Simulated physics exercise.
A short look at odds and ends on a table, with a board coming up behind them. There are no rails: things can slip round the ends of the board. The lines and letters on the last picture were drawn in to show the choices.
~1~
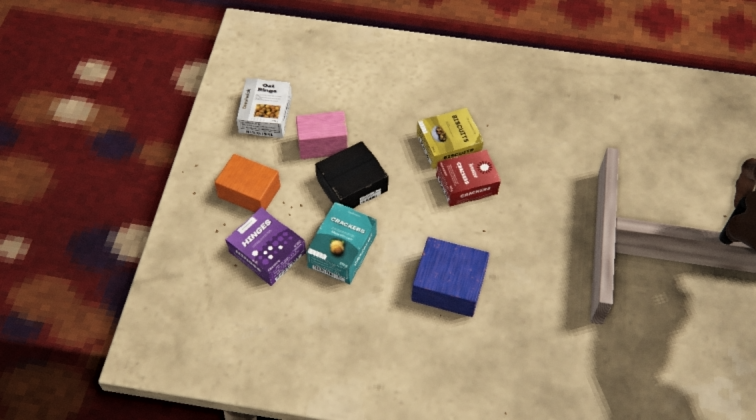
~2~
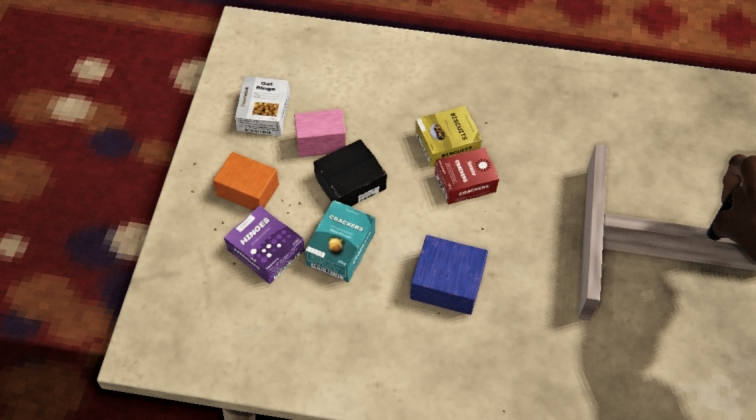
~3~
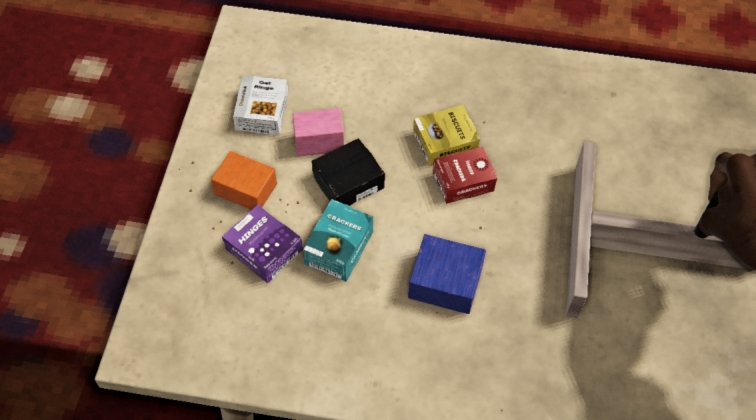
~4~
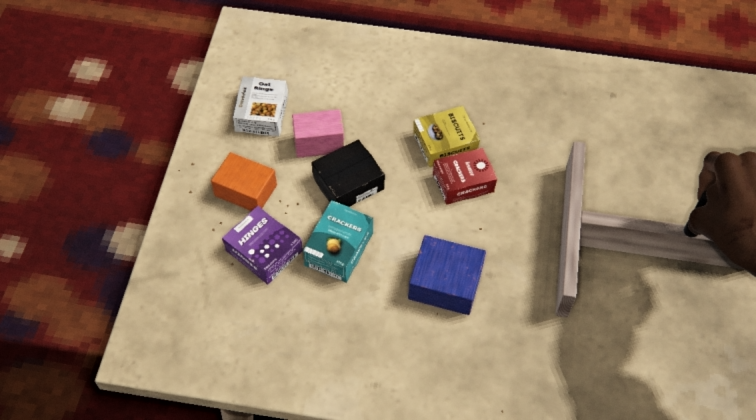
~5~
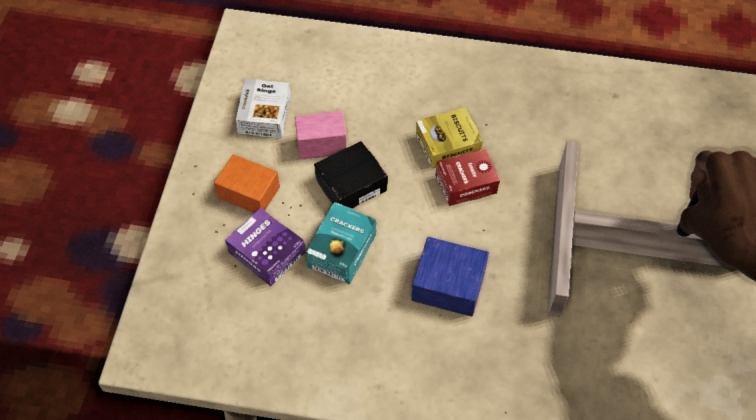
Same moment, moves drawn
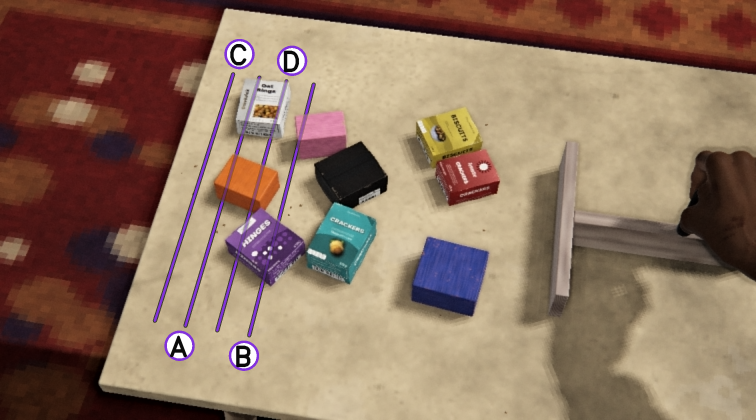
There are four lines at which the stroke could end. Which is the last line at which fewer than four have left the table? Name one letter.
Stop at D.
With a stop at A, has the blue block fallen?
No.
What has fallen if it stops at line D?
The purple box.
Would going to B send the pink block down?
No.
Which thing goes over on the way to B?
It is the purple box.
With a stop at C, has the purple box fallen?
By then, yes.
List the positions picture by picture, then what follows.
The first frame shows red packet (468, 178); turquoise packet (342, 243); yellow packet (450, 138).
The second frame shows board (598, 218); pink block (320, 133).
The third frame shows board (585, 216); orange block (244, 182).
The fourth frame shows board (575, 215); white packet (261, 106).
The fifth frame shows board (568, 215); red packet (468, 178); turquoise packet (342, 243); yellow packet (449, 138).
On the marked copy, A at (225, 191); B at (284, 200); C at (197, 187); D at (255, 196).
With D. Early on, board (453, 199); yellow packet (427, 128); blue block (403, 271).
Further on, board (340, 183); purple box (173, 238); white packet (239, 97).
At the end, board (256, 171); purple box over the edge; turquoise packet (155, 222); one fallen.
As for the rest, A drops four; B is within the limit but short; C drops four.
